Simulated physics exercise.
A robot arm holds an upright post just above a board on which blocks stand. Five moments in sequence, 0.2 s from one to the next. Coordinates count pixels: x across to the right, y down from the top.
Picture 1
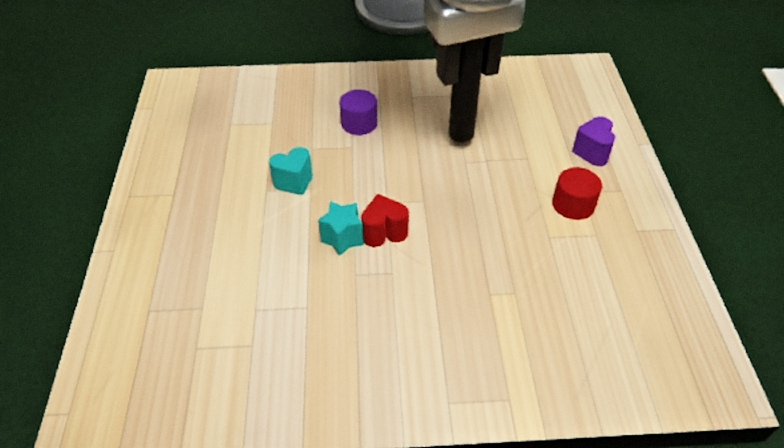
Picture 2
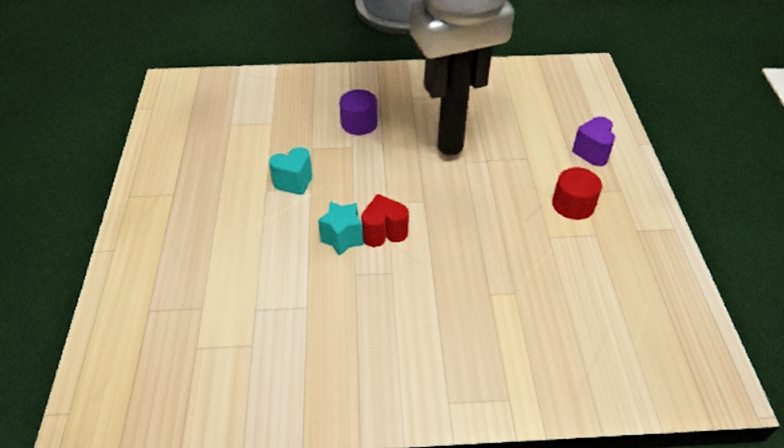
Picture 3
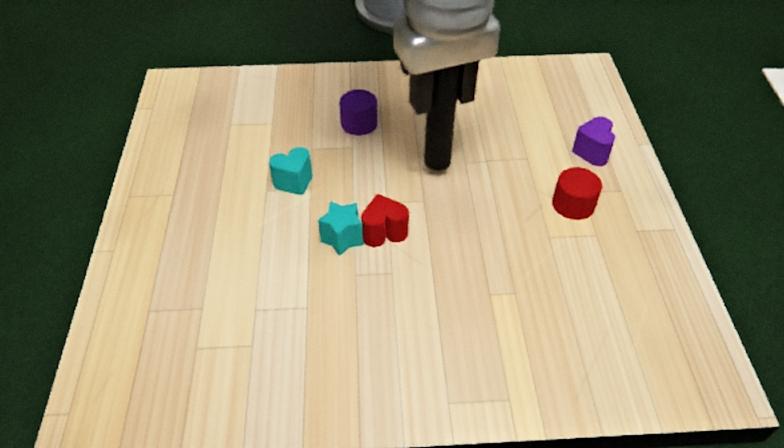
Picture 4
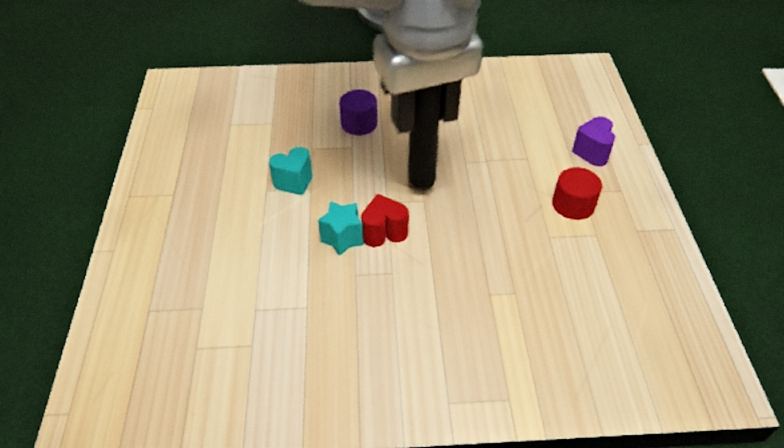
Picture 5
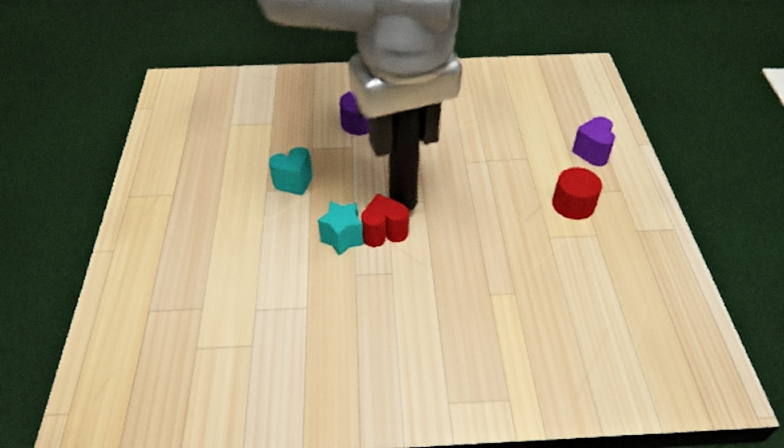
The clip shows a robot arm moving its dark upright post leftward and toward the viewer over a wooden board, from open space to beside a red heart-shaped block next to a turquoise star, while the blocks remain still.
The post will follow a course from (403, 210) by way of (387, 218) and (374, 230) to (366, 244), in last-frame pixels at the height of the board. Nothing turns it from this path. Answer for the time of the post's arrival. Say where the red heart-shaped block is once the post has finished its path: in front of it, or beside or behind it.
Looking at the end of the path, the red heart-shaped block is still being driven ahead.
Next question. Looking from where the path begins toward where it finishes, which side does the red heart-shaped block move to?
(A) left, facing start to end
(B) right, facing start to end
I choose A.
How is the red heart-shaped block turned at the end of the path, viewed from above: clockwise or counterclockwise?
Viewed from above: Anti-clockwise.
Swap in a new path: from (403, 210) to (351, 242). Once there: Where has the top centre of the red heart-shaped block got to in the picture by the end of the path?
If I read the scene right, the answer is (356, 245).
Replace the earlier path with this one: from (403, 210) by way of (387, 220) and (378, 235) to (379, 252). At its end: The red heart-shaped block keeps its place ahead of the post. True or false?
The statement is correct.
The first path, step by step. Halfway along, post at (380, 217); turquoise star-shaped block at (334, 219), turned 20° clockwise; red heart-shaped block at (371, 225), turned 20° anticlockwise.
At the end, post at (366, 238); turquoise star-shaped block at (326, 222), turned 45° clockwise; red heart-shaped block at (361, 247), turned 30° anticlockwise.
